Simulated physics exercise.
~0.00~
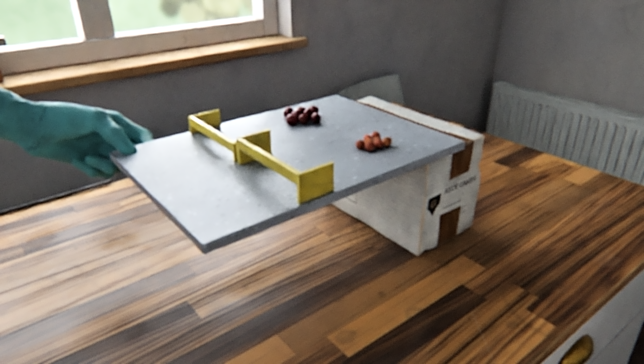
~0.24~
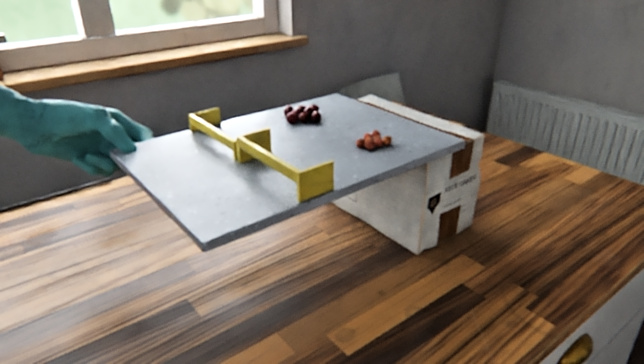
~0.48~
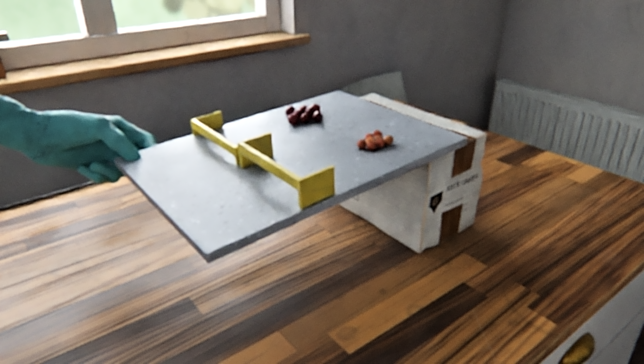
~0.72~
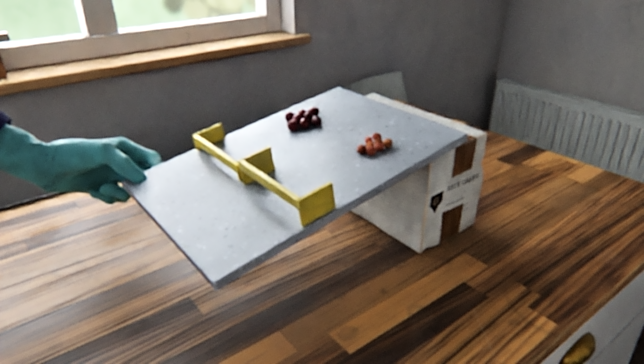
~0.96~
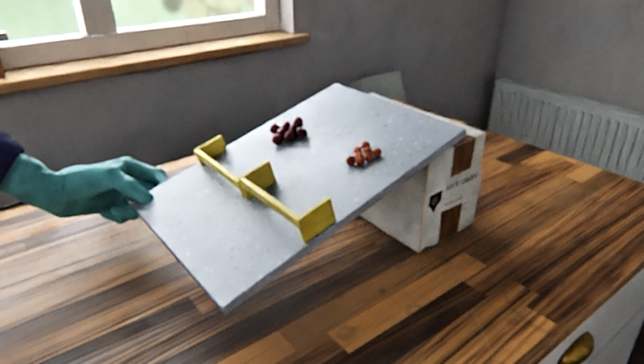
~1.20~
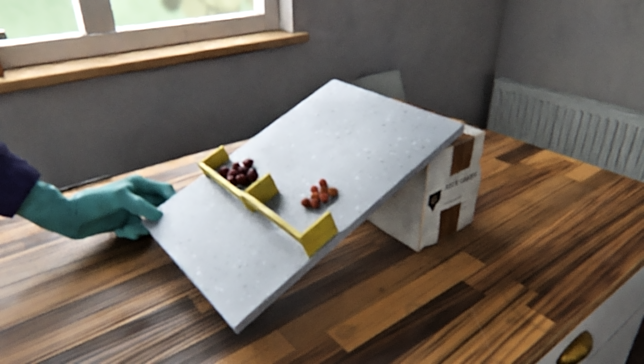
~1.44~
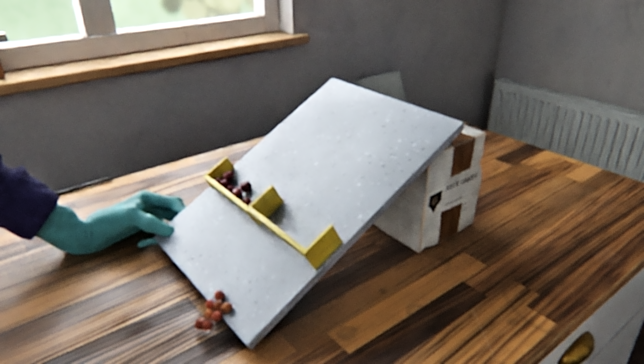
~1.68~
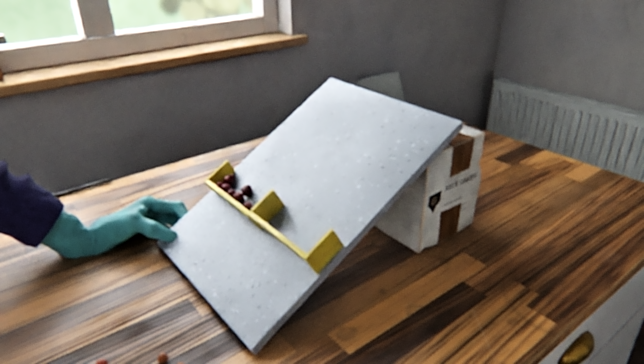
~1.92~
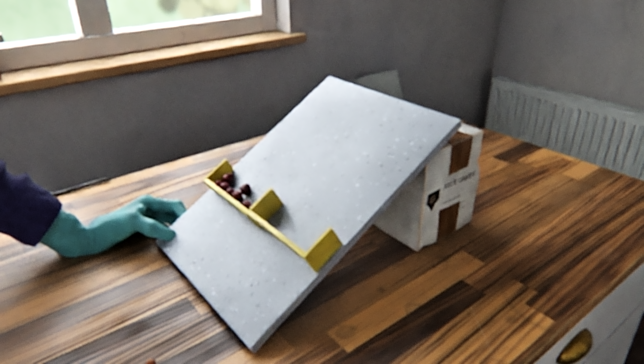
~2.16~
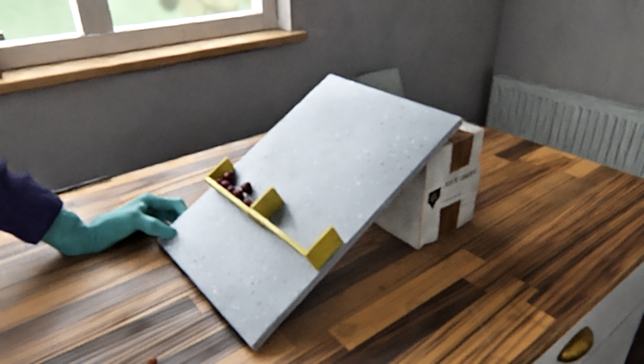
The footage shows a gloved hand lowering one end of a grey board propped on a box until it slopes to the tabletop. Two clusters of small round things slide down; the reddish one passes beneath its yellow gate and off the board, while the dark one stays held behind its gate.
